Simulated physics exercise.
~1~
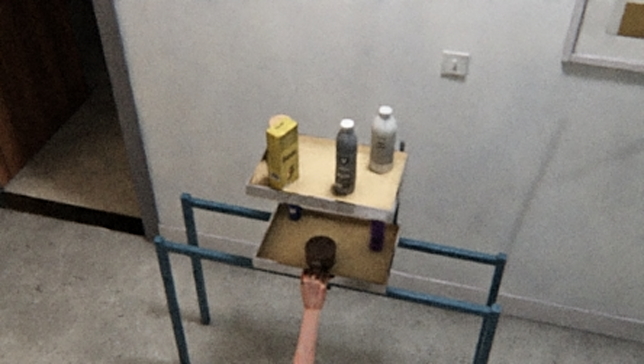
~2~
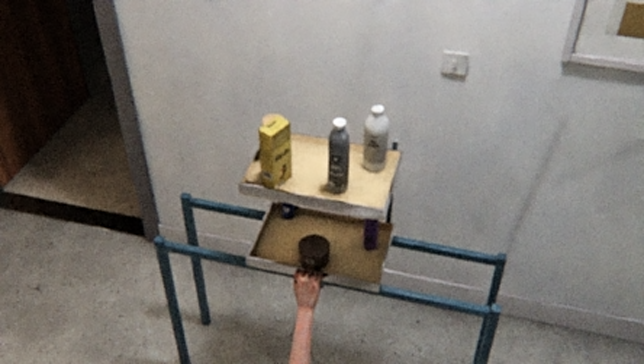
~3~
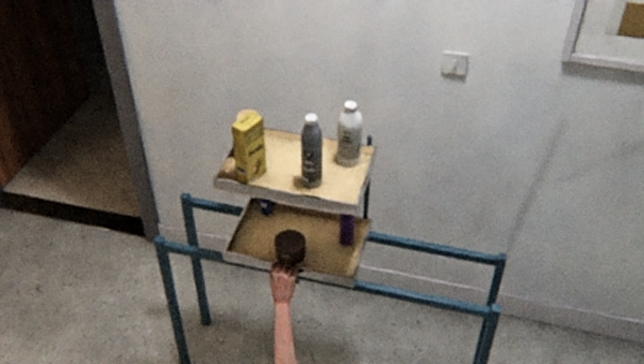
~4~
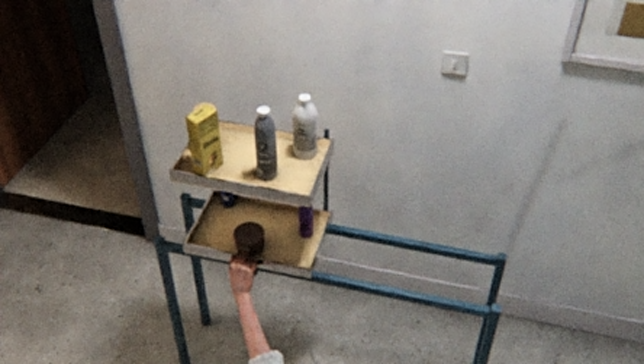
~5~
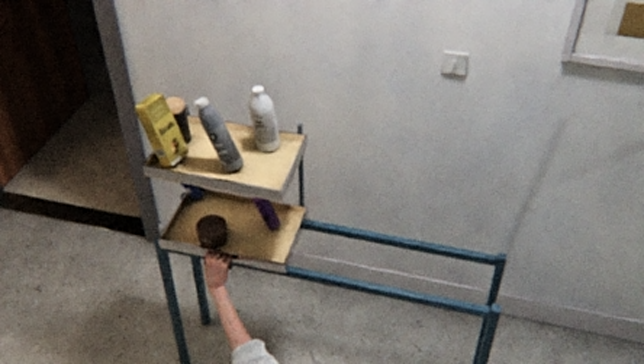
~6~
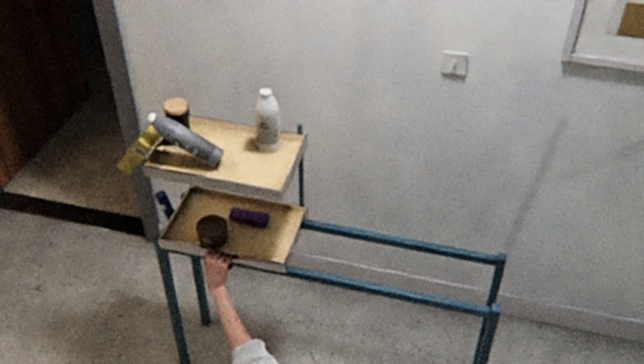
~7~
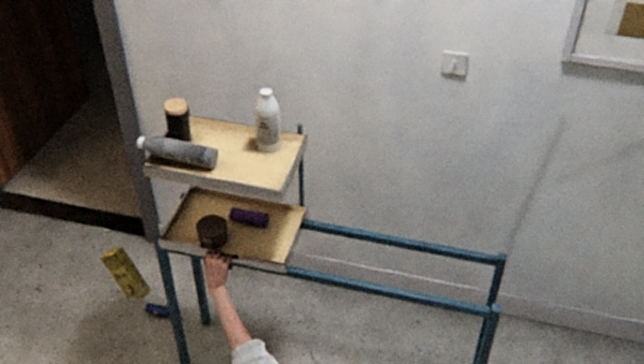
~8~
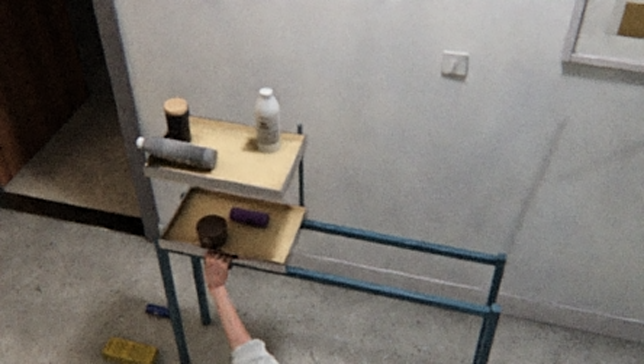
At first, a hand holds the front of a two-level wooden tray on blue rails, with a yellow carton, a grey bottle and a white bottle upright on top and a dark jar and small shakers below. The hand pulls the tray left, faster and faster, until it stops abruptly at the left end. The carton and grey bottle tip left, and a purple shaker topples on the lower level. The carton and a blue shaker tumble off to the floor. The grey bottle and purple shaker end lying aboard, while the white bottle, brown tub and dark jar remain standing.
